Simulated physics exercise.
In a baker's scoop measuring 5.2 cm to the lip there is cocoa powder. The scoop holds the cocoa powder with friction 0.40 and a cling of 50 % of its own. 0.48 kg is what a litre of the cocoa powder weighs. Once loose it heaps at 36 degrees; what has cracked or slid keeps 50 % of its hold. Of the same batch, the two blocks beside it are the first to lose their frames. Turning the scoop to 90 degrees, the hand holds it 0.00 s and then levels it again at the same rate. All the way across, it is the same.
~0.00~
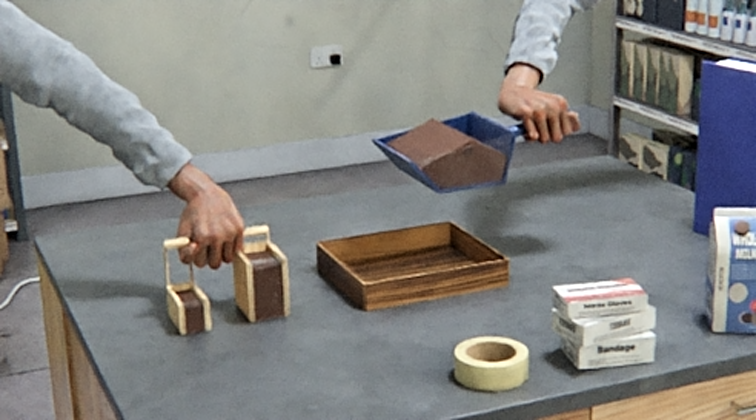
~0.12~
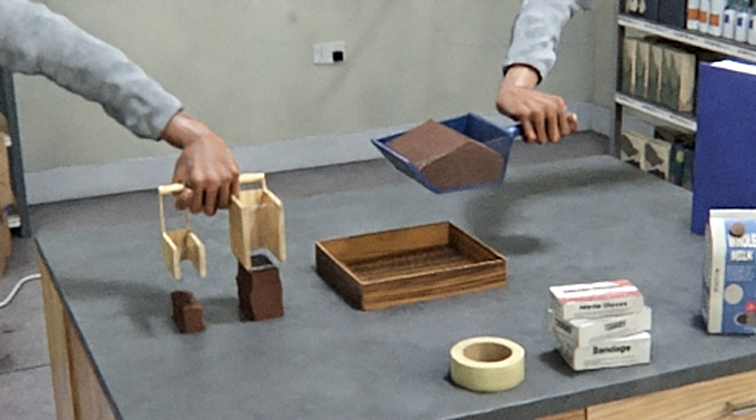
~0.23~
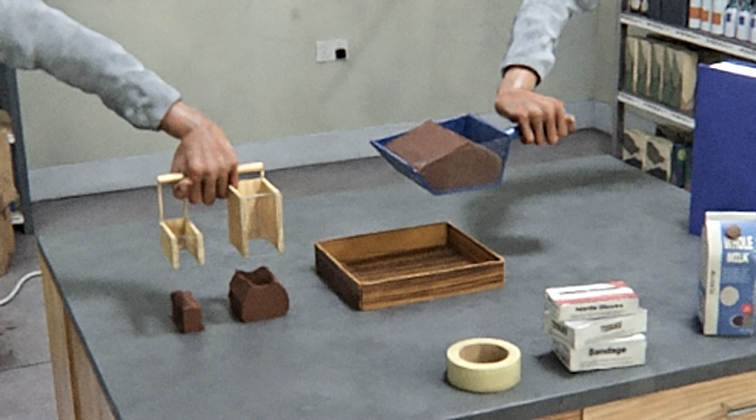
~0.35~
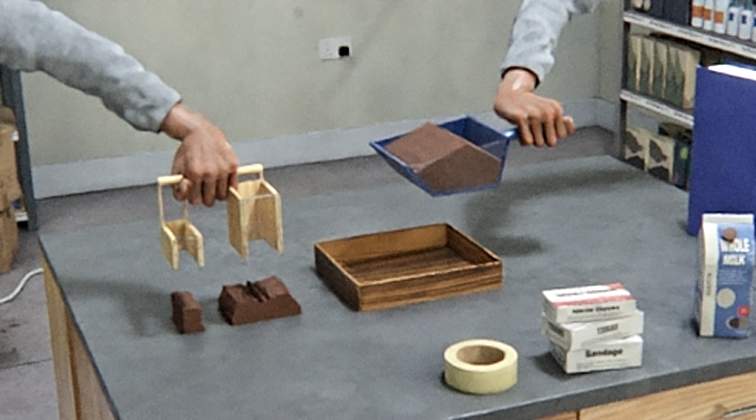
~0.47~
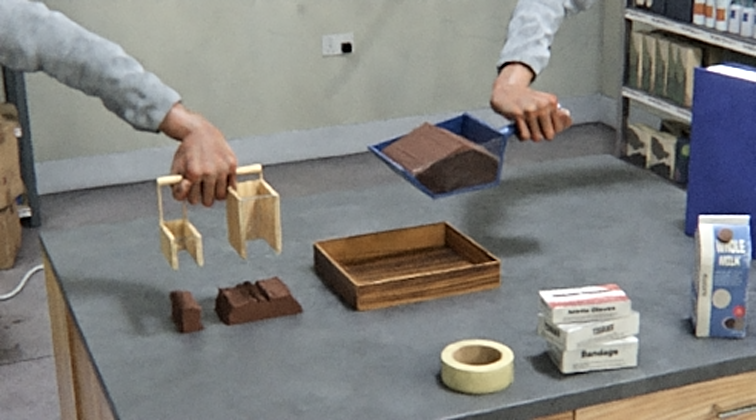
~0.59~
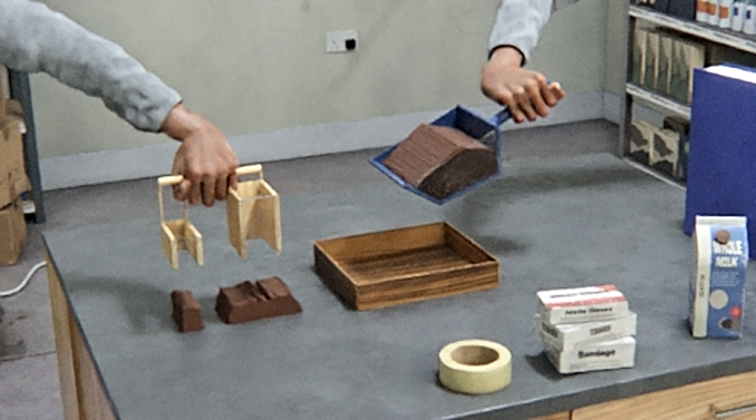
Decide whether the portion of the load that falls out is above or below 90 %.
Looks like the result lands north of 90 per cent.
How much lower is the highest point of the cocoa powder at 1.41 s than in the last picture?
The difference comes to roughly 11.0 cm.
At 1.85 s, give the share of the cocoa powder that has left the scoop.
Close to 100 percent.
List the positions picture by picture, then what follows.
In the first picture, lip at (413, 161), tilt 0 degrees; highest point of the cocoa powder at (472, 140); test blocks 4.1 cm, 8.6 cm high (left to right).
In the second picture, lip at (411, 162), tilt 0 degrees; highest point of the cocoa powder at (470, 141); test blocks 4.1 cm, 8.2 cm high (left to right).
In the third picture, lip at (409, 164), tilt 0 degrees; highest point of the cocoa powder at (468, 143); test blocks 4.1 cm, 6.2 cm high (left to right).
In the fourth picture, lip at (408, 165), tilt 0 degrees; highest point of the cocoa powder at (466, 145); test blocks 4.1 cm, 4.1 cm high (left to right).
In the fifth picture, lip at (406, 170), tilt 4 degrees; highest point of the cocoa powder at (463, 146); test blocks 4.1 cm, 3.9 cm high (left to right).
In the sixth picture, lip at (406, 185), tilt 17 degrees; highest point of the cocoa powder at (463, 146); test blocks 4.1 cm, 3.9 cm high (left to right).
By 0.96 s, the scoop is at 66 degrees and 0 % has left it.
By 1.41 s, the scoop is at 77 degrees and 96 % has left it.
By 1.85 s, the scoop is at 19 degrees and 98 % has left it.
By 2.30 s, the scoop is at 0 degrees and 98 % has left it.
By 2.54 s, at the end, the scoop is at 0 degrees and 98 % has left it.
